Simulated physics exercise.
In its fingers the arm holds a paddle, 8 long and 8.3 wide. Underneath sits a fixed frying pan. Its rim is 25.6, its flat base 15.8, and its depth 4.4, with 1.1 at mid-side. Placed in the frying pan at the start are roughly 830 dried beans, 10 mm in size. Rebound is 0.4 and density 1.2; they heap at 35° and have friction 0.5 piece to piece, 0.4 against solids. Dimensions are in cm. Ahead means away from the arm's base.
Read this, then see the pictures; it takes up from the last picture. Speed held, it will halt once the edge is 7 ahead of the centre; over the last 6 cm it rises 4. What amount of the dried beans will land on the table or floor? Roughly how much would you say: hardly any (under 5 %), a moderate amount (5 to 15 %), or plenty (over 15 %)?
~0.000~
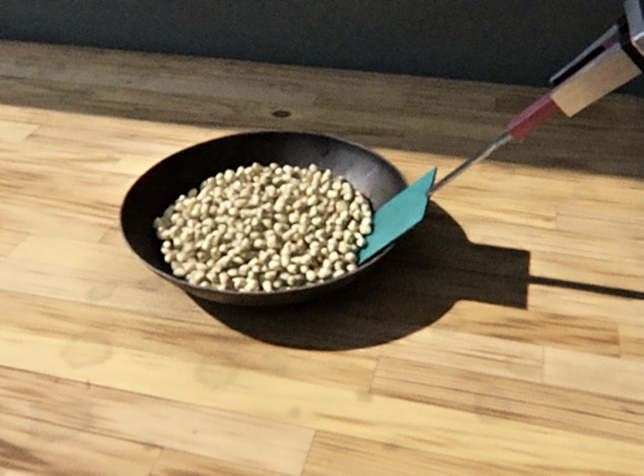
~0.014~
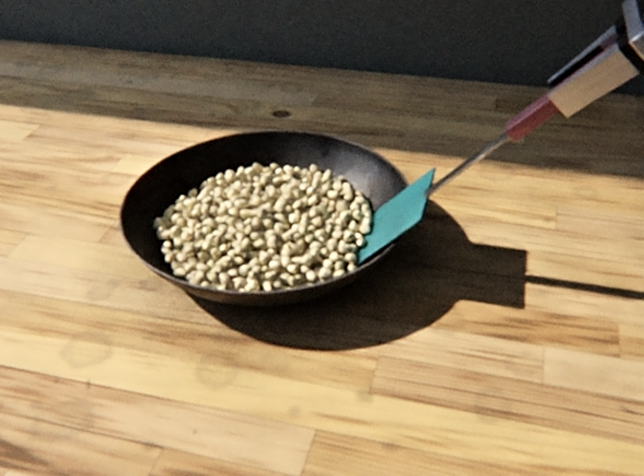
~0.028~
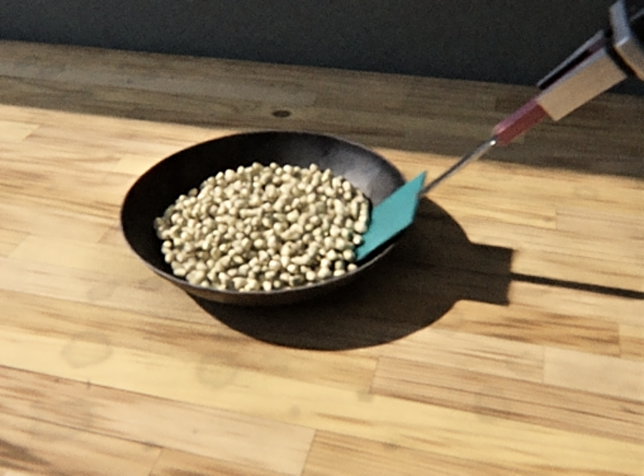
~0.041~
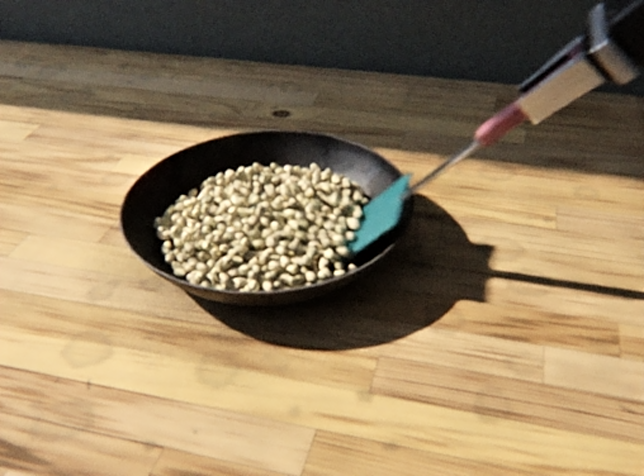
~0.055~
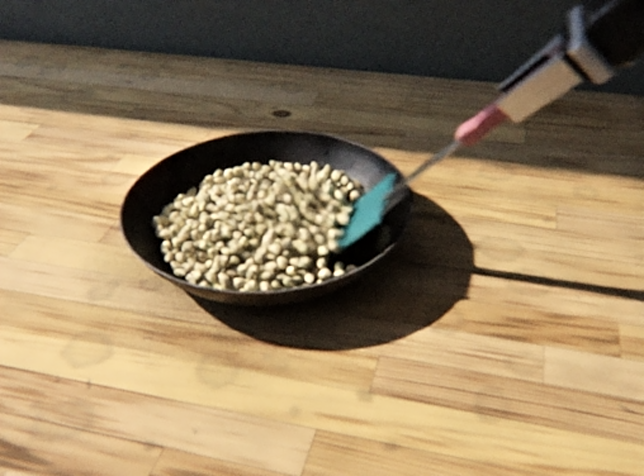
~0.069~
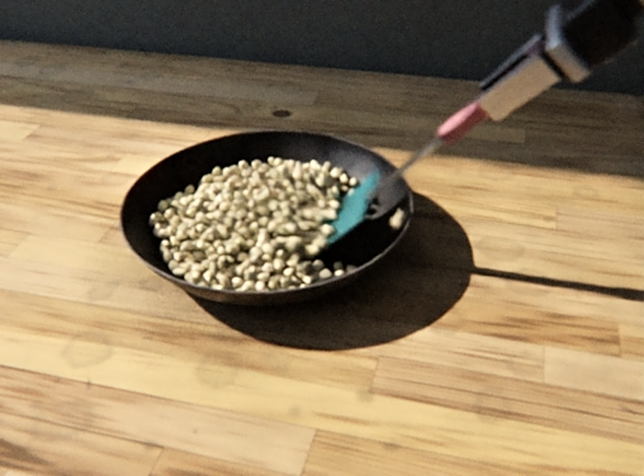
I'd say plenty.
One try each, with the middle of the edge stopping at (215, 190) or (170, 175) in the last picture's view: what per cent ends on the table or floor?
The two tries give near 15 and near 35 in a hundred.
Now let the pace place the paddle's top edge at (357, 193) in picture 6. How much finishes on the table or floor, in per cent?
30 %.
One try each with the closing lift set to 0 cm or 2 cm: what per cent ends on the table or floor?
Near 10 and 20 percent respectively.
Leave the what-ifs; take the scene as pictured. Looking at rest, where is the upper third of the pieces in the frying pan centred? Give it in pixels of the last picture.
Around (193, 197).
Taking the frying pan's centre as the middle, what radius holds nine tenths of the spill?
Around 40 centimetres from the centre.
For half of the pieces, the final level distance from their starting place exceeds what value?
Around 4 cm, measured level.
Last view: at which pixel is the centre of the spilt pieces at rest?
Centre of the spill: Approx. (18, 203).
After 0.10 s, sloping 47°, highest piece 11 above the table; 824 in the frying pan, 2 on the blade or in flight.
After 0.14 s, sloping 47°, highest piece 15 above the table; 823 in the frying pan, 3 on the blade or in flight.
After 0.36 s, sloping 47°, highest piece 15 above the table; 626 in the frying pan, 182 on the table or floor, 18 on the blade or in flight.
After 1.41 s, sloping 47°, highest piece 5 above the table; 626 in the frying pan, 200 on the table or floor.
In the end, 626 in the frying pan, 200 on the table or floor. That is 24 % on the table or floor.
